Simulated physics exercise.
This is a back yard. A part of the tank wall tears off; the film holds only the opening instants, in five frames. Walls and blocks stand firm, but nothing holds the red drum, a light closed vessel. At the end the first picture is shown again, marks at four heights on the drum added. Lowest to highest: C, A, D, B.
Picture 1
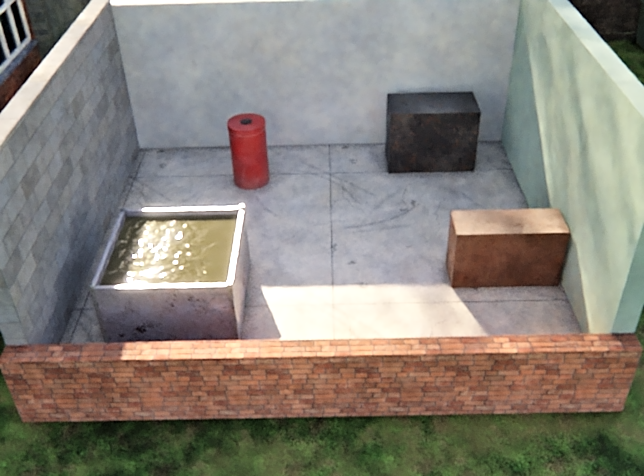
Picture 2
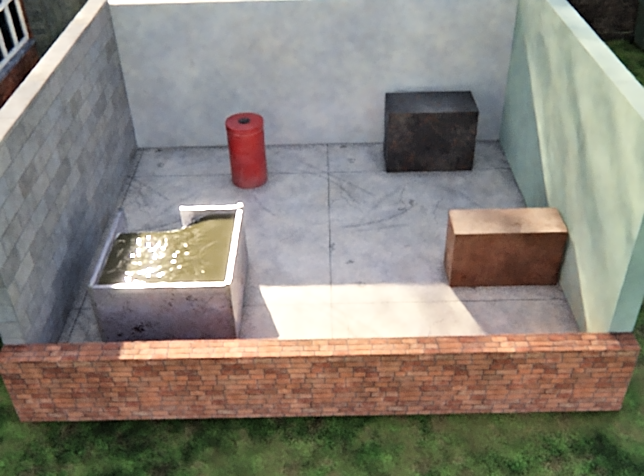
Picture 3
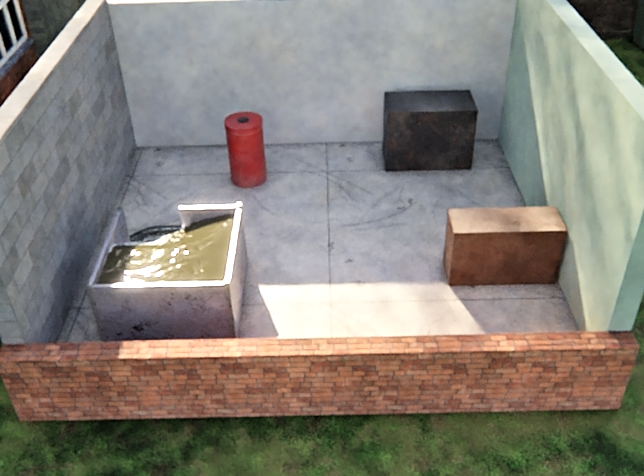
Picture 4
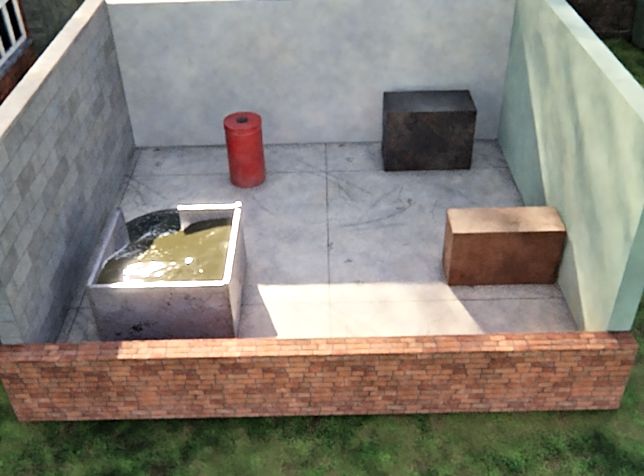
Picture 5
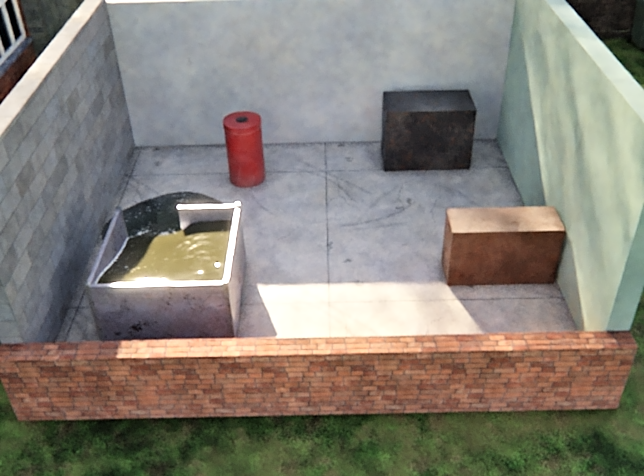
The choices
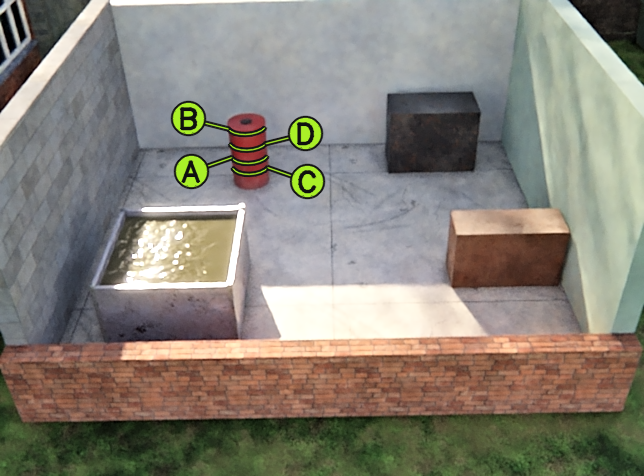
A walled back yard held a full tank of murky water, a red drum and two blocks; the tank's water sank at the back, and a dark wet patch spread on the ground behind it.
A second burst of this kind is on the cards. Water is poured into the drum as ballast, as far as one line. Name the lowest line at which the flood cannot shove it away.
Go for C.
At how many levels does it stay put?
All of them.
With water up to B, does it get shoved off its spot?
No, not at all.
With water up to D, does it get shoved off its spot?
No, not at all.
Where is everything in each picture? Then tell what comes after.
Lid of the red drum at (246, 122); tank full, its middle at (174, 250).
Water covers 1 % of the ground, mostly out of sight from here.
Water covers 3 % of the ground, mostly out of sight from here.
Water covers 5 % of the ground, mostly out of sight from here.
Lid of the red drum at (242, 120); water covers 8 % of the ground and is seen nearest the drum at (209, 201).
On the marked copy, A at (248, 163); B at (245, 134); C at (249, 174); D at (247, 150); from the bottom up C, A, D, B.
If A is chosen, it does not move.
If B is chosen, it does not move.
If C is chosen, it shifts by a finger or two and stays.
If D is chosen, it does not move.
